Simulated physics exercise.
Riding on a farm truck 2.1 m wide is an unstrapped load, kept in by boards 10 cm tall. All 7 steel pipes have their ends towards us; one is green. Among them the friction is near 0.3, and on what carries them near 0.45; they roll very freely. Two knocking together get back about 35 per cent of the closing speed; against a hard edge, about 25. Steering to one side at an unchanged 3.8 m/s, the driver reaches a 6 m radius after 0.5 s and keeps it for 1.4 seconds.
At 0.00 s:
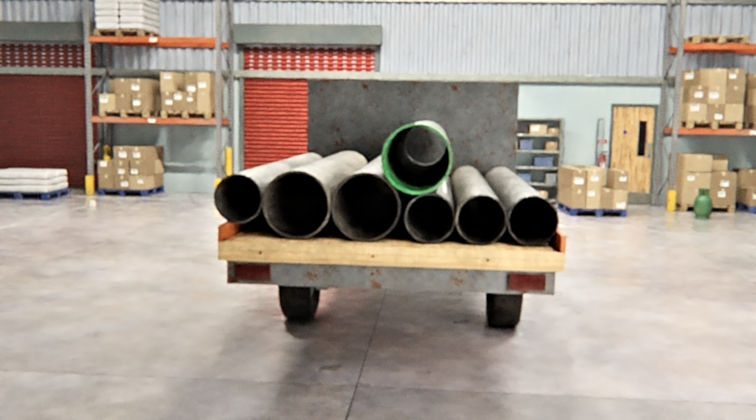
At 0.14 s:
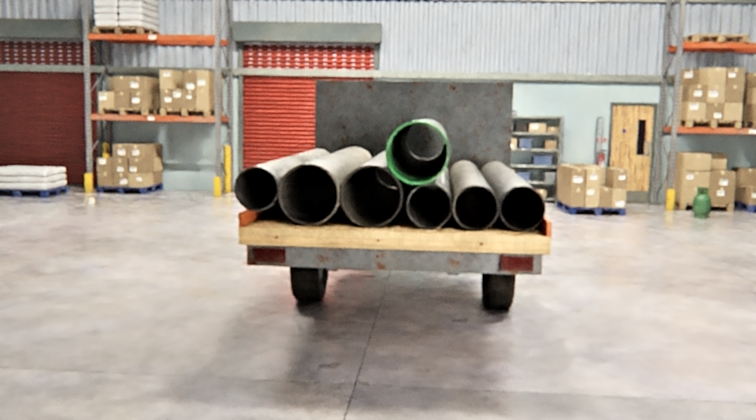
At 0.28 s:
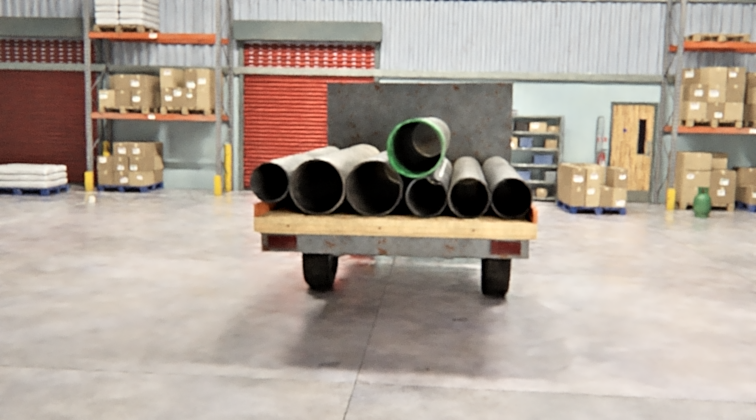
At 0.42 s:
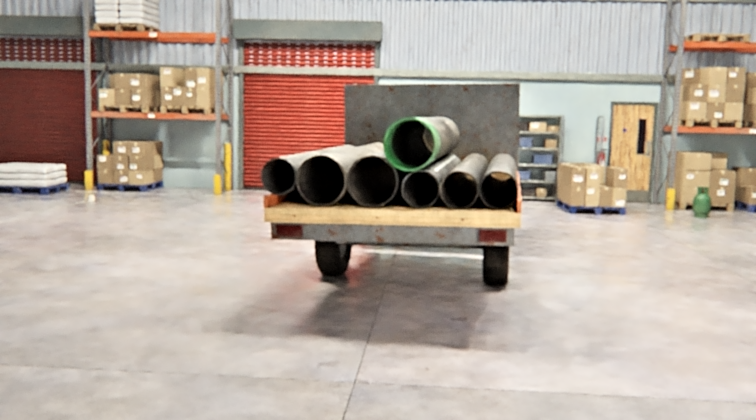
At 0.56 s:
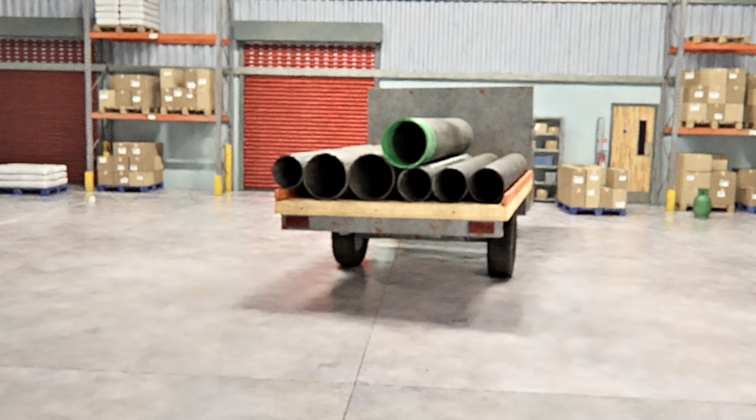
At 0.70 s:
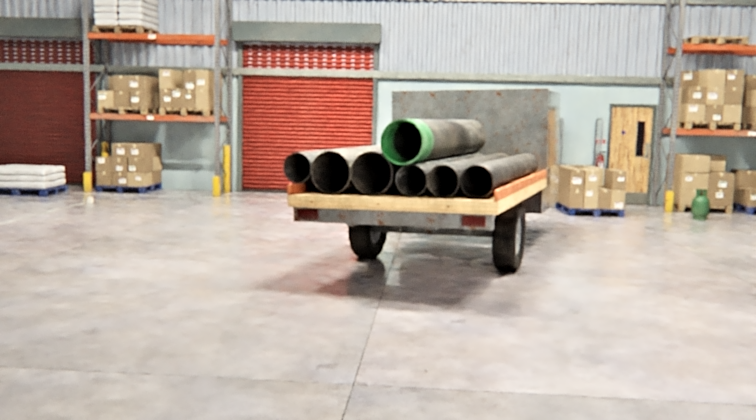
In a warehouse, a flatbed carrying a row of six steel pipes, with a green-ended one resting on top, rolls straight away across the concrete floor. It then steers to the right, bringing its right side into view as the deck leans slightly left, while the pipes keep their places.
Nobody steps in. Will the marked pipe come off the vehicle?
Not lost.
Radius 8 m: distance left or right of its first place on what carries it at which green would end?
It would end about 20 cm to the left of where it began.
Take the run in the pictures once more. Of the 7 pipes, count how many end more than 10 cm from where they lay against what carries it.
7.
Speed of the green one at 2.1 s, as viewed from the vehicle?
Speed: Approx. 0.1 m/s.
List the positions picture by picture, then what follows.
Green (417, 159); 6 of the 7 make up the bottom layer, in the first frame.
Green (418, 153); the deck is level, in the second frame.
Green (415, 148); the deck is a shade lower on the left, in the third frame.
Green (410, 145); the deck slopes 1° down to the left, in the fourth frame.
Green (405, 143); the deck slopes 2° down to the left, in the fifth frame.
Green (402, 142); the deck slopes 2° down to the left, in the sixth frame.
By 2.1 s, green is up on others, 50 cm from the left edge; 2 of 7 are off.
Finally (3.9 s), green is up on others, 40 cm from the left edge; 3 of 7 are off.
